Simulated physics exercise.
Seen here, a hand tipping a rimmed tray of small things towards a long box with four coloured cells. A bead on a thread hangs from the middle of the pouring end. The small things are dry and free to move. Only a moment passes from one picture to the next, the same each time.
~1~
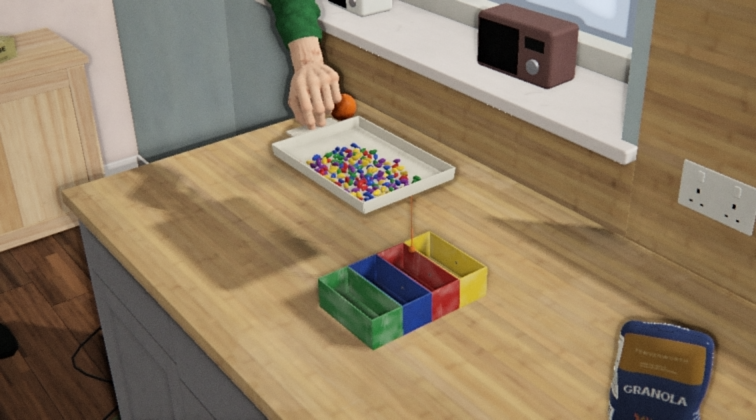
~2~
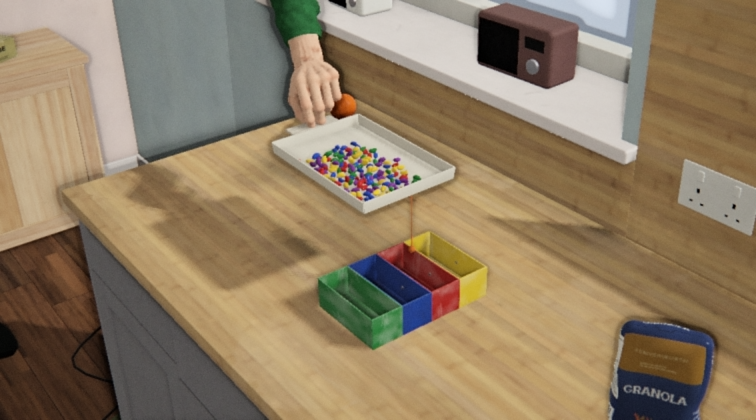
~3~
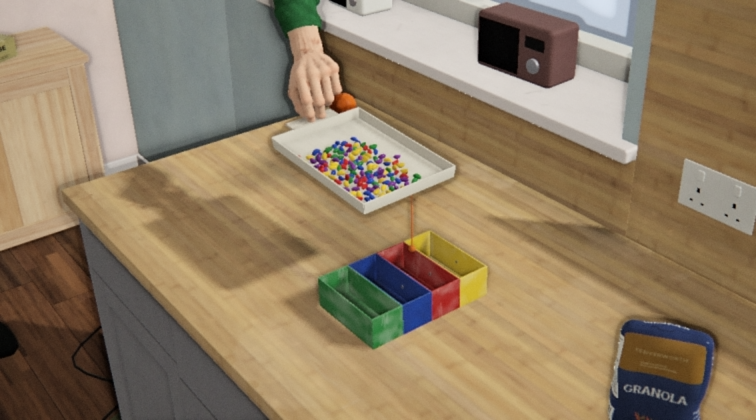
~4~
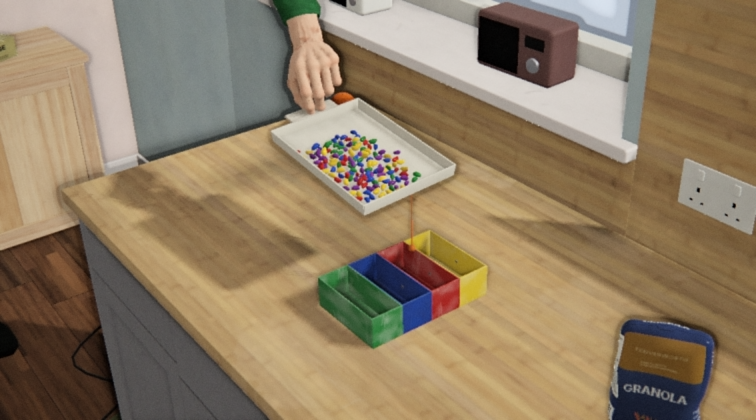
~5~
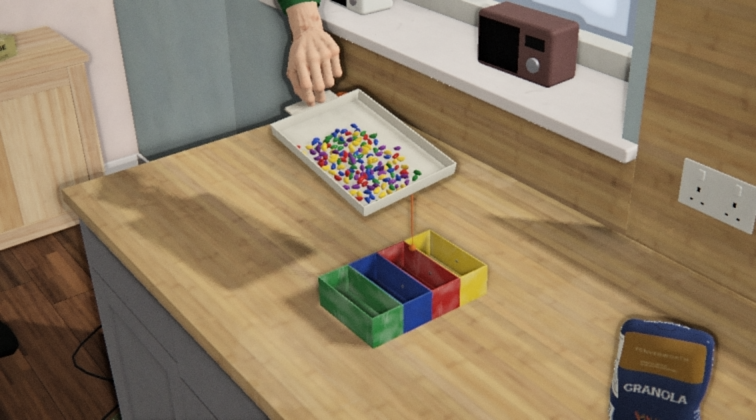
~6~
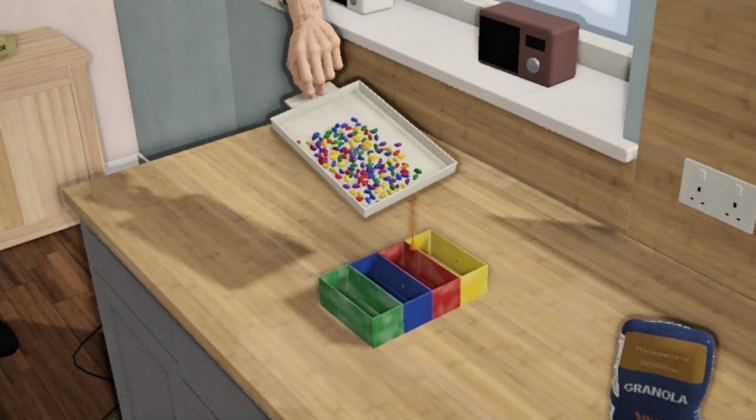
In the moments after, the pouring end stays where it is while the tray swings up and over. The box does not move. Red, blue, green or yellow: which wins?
The blue one ends fullest.
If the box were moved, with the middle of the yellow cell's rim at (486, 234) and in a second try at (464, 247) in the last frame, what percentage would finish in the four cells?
The first gives 30 %, the second 90 %.
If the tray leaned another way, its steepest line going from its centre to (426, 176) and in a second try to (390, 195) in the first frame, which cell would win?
At the first place that yellow cell, at the second that blue cell.
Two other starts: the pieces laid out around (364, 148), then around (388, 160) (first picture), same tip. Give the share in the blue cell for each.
First some 70, then 50 per cent.
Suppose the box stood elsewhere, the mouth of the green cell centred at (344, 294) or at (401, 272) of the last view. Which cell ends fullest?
In turn: Blue; that green cell.
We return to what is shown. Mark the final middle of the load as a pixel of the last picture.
At about (389, 304).
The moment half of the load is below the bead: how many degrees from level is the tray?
At some 110 degrees.
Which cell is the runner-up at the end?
It is the cell in green.
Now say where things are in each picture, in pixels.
The first picture shows corners of the pouring end at (364, 202) and (453, 168), level; middle of the load at (360, 171), jelly beans; bead on its thread at (412, 249); green cell at (387, 325); blue cell at (417, 311); red cell at (446, 298); yellow cell at (473, 285).
The second picture shows corners of the pouring end at (364, 202) and (453, 167), level; middle of the load at (360, 170).
The third picture shows corners of the pouring end at (364, 203) and (454, 166), tipped barely, lowest at the left corner; middle of the load at (360, 168).
The fourth picture shows corners of the pouring end at (364, 205) and (454, 165), tipped a little, lowest at the left corner; middle of the load at (360, 164).
The fifth picture shows corners of the pouring end at (365, 206) and (454, 163), tipped a little, lowest at the left corner; middle of the load at (360, 161).
The sixth picture shows corners of the pouring end at (365, 208) and (455, 162), tipped clearly, lowest at the left corner; middle of the load at (361, 158); green cell at (388, 324); blue cell at (418, 310); red cell at (446, 296); yellow cell at (474, 283).
Soon after the last picture, tray tipped steeply; all on the tray.
A little later, tray tipped right over; nearly all on the tray; a stray few in the green cell.
Later still, tray tipped past a quarter turn; about two thirds in the blue cell; about a quarter in the green cell; a small part in the red cell.
At rest, tray tipped past a quarter turn; about two thirds in the blue cell; about a quarter in the green cell; a small part in the red cell; none in the yellow cell.
